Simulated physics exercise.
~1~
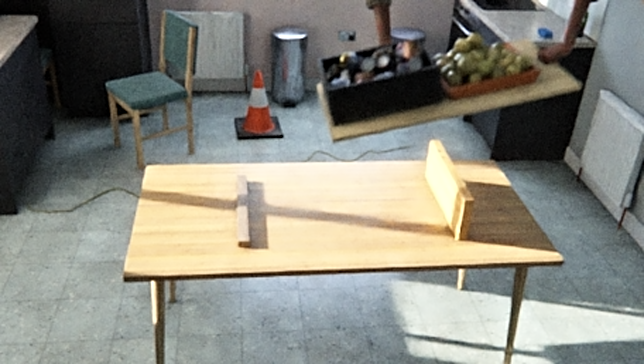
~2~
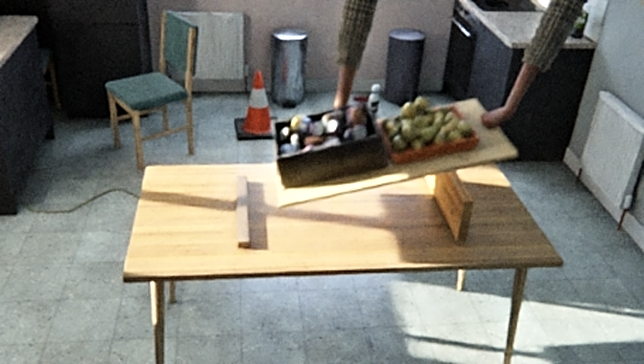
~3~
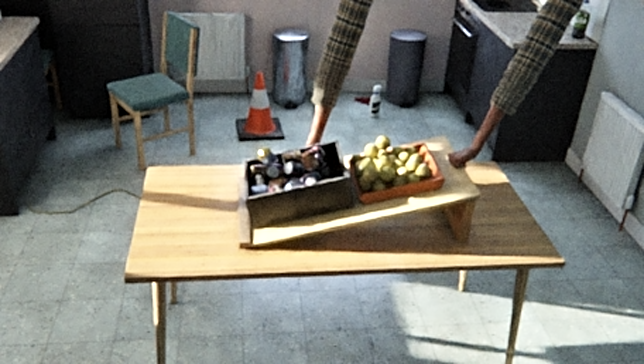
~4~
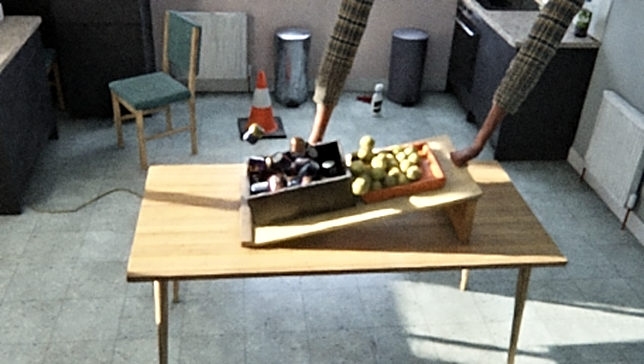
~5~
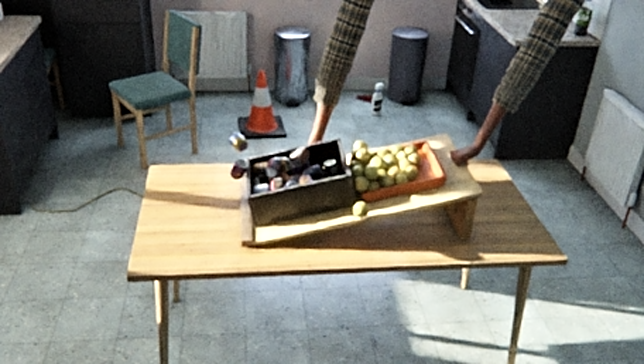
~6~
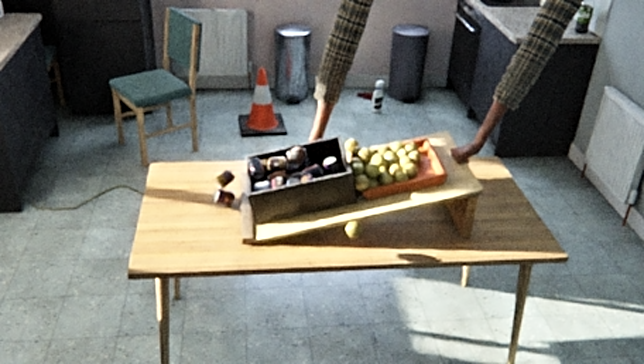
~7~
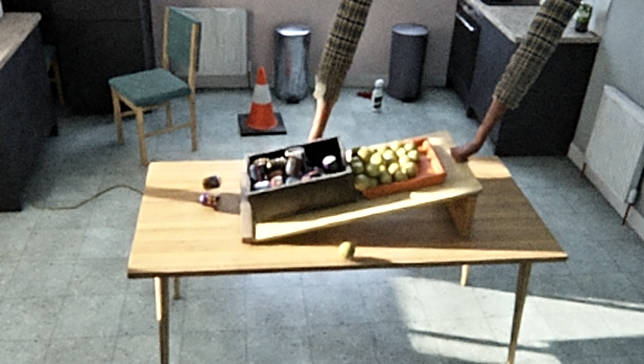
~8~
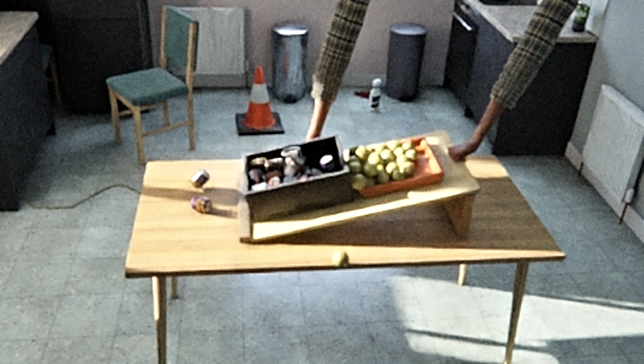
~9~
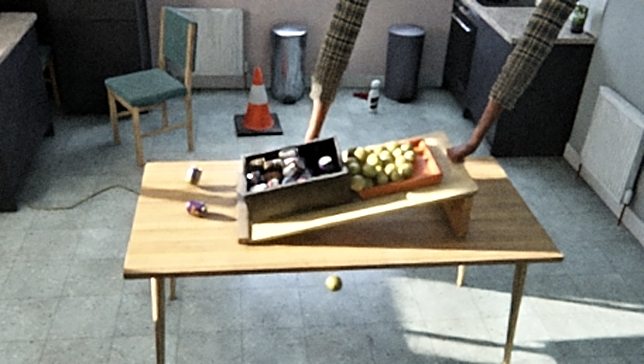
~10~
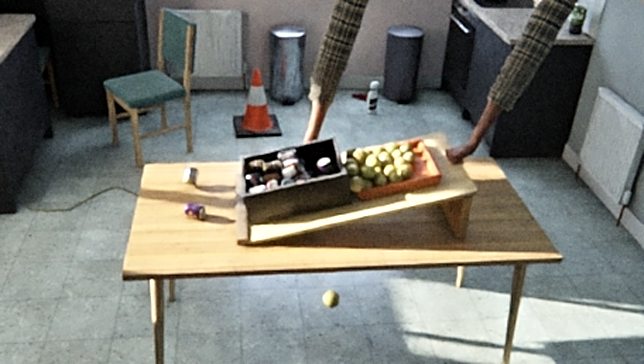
The video shows two hands lowering a tilted board with a black box of small cans and an orange box of yellow apples onto a wooden table. Two cans tumble out to the left onto the tabletop, while an apple rolls off the front edge and falls toward the floor.
